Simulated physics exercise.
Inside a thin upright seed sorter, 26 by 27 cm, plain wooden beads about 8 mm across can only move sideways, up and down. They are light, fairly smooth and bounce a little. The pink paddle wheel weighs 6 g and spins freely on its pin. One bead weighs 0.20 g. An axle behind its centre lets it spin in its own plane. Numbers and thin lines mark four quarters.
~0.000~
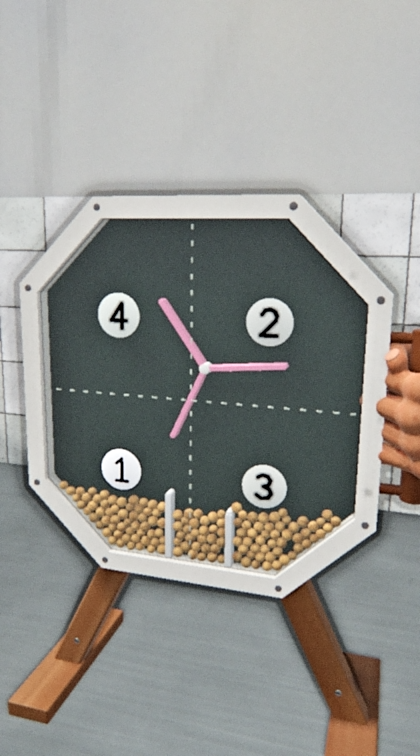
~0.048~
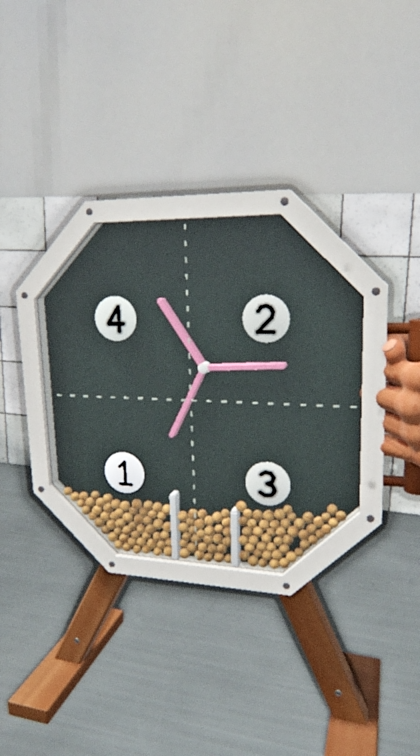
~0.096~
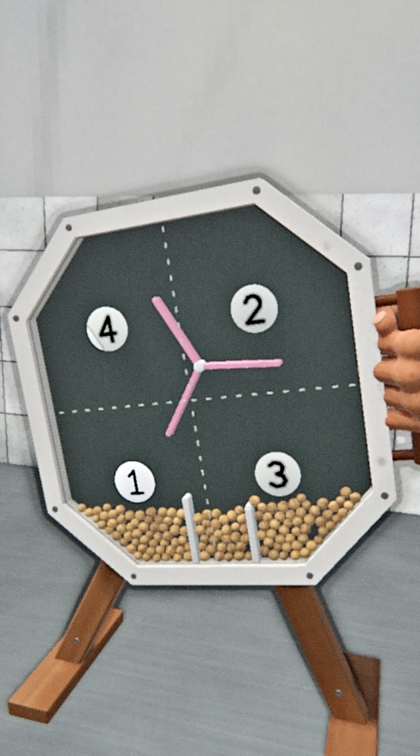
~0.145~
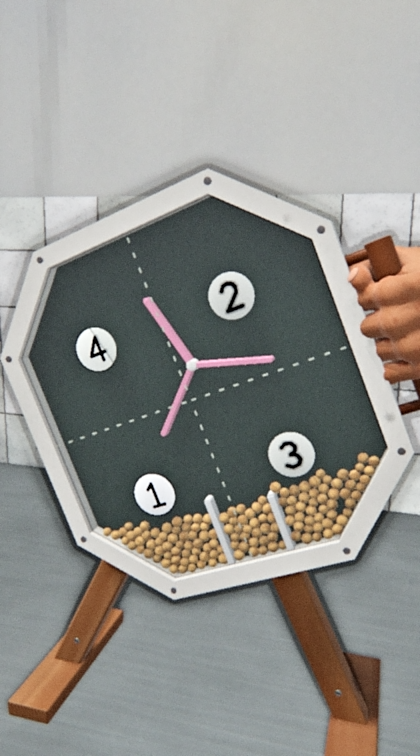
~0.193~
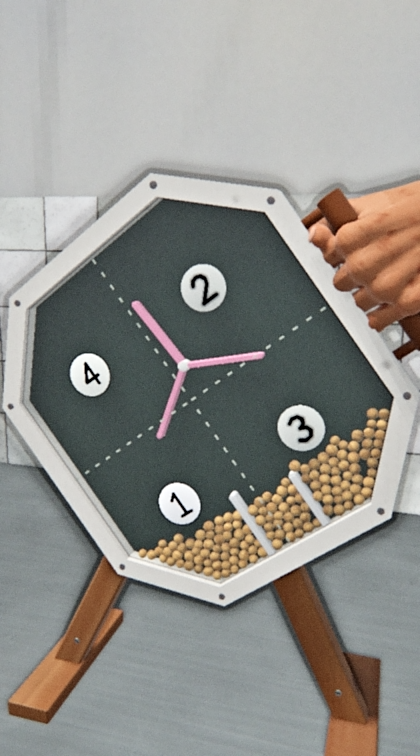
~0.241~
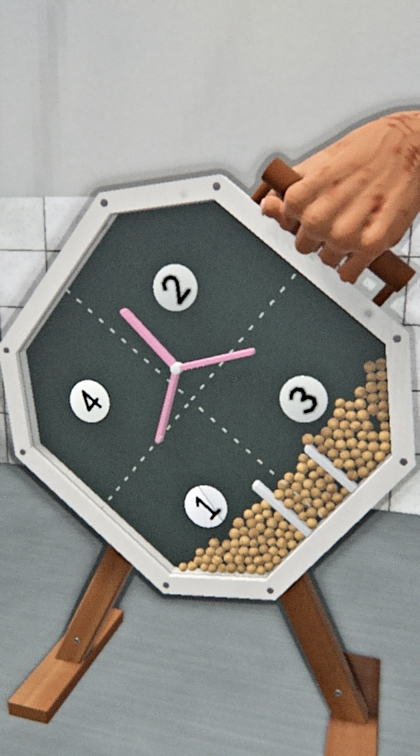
The clip opens on an upright eight-sided case on wooden legs, beads lying along its bottom beneath a pink three-armed wheel and numbered discs. A hand at the right turns the case anticlockwise, slightly at first, then much further, and the beads shift right, banking up the lower right side.
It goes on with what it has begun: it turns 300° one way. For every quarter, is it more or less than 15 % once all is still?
Quarter 1: Less, quarter 2: More, quarter 3: More, quarter 4: Less than 15 %.
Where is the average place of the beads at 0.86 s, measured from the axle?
Some 4 cm right and 9 cm below.
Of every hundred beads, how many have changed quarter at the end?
Some 65 per cent.
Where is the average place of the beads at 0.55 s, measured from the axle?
Some 6 cm right and 3 cm above.
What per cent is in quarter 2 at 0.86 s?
About 75 per cent.
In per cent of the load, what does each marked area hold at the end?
Quarter 1: 0; quarter 2: 25; quarter 3: 75; quarter 4: 0.
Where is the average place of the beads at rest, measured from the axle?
Some 2 cm right and 11 cm below.
After 0.55 s, it stands 146° anticlockwise; the beads' middle is 6 cm right of and 3 cm above the centre; no. 1, 40 %, no. 3, 40 %, no. 4, 15 %.
After 0.86 s, it has come round 240° anticlockwise; the beads' middle is 4 cm right of and 9 cm below the centre; no. 2, 75 %, no. 3, 5 %, no. 4, 25 %.
After 1.13 s, it has come round 300° anticlockwise; the beads' middle is 9 cm right of and 5 cm below the centre; no. 2, 80 %, no. 3, 20 %.
At rest by 3.3 s, it has come round 300° anticlockwise; no. 1, 0 %, no. 2, 25 %, no. 3, 75 %, no. 4, 0 %.
